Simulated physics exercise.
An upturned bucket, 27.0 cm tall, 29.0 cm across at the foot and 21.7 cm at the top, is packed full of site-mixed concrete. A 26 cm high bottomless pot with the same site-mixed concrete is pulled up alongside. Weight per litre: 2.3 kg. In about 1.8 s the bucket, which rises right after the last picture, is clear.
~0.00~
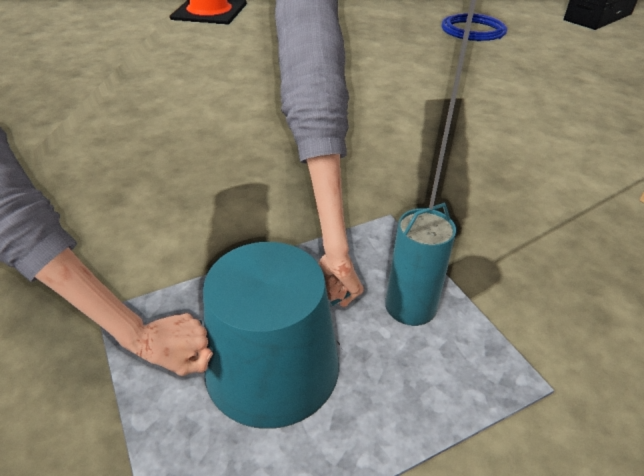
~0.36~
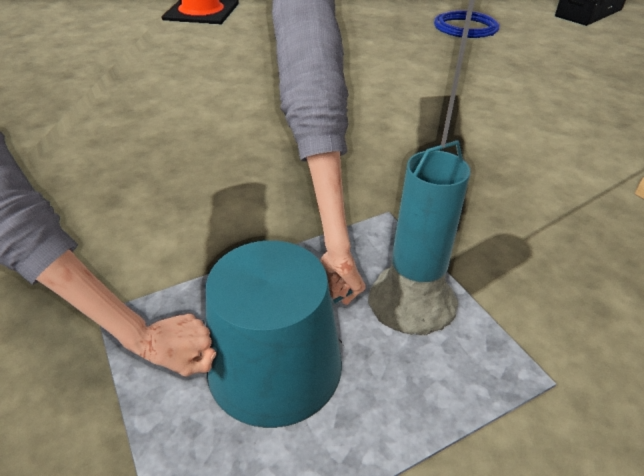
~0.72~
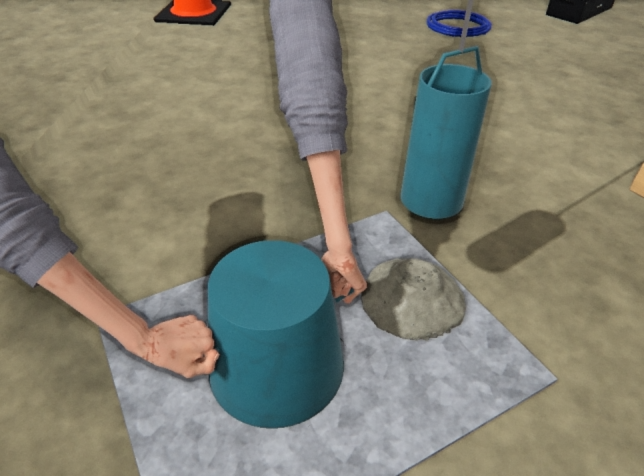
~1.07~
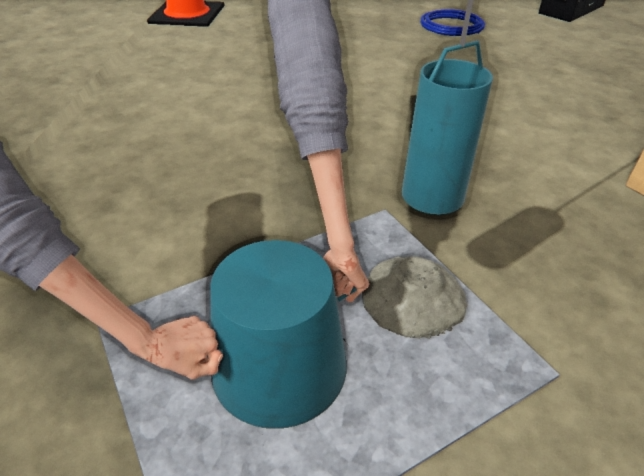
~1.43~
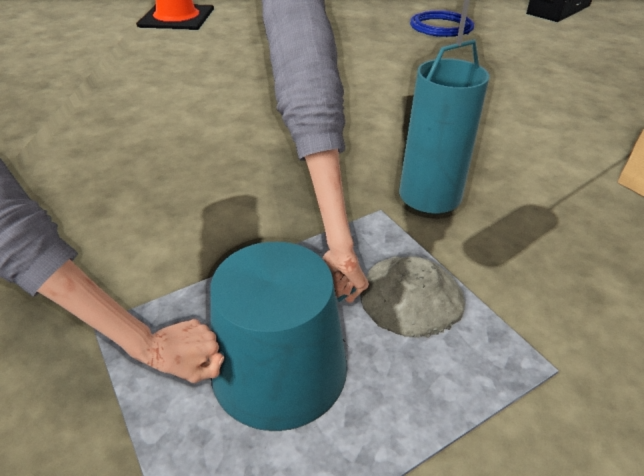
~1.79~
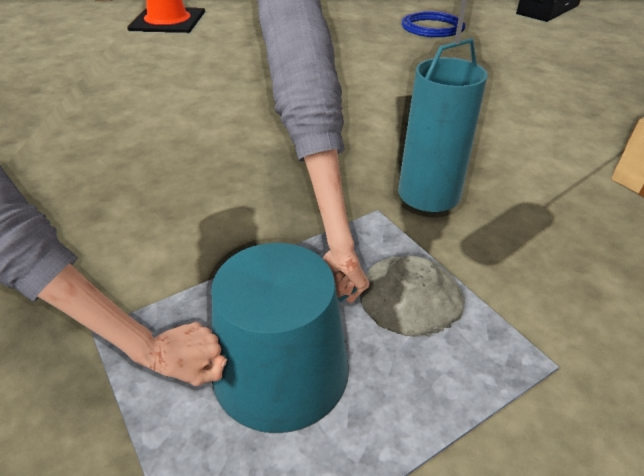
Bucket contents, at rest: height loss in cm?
16 cm.
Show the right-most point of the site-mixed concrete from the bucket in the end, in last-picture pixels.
The pixel is about (396, 380).
After 2.2 s, the bucket is up 5.4 cm; the site-mixed concrete has come down 4.6 cm to 22 cm and is 35 cm wide.
After 2.7 s, the bucket is up 17 cm; the site-mixed concrete has come down 16 cm to 11 cm and is 50 cm wide.
After 3.1 s, the bucket is up 26 cm; the site-mixed concrete has come down 16 cm to 11 cm and is 50 cm wide.
After 3.7 s, the bucket is clear; the site-mixed concrete has come down 16 cm to 11 cm and is 50 cm wide.
After 4.3 s, at rest, the bucket is clear; the site-mixed concrete has come down 16 cm to 11 cm and is 50 cm wide.
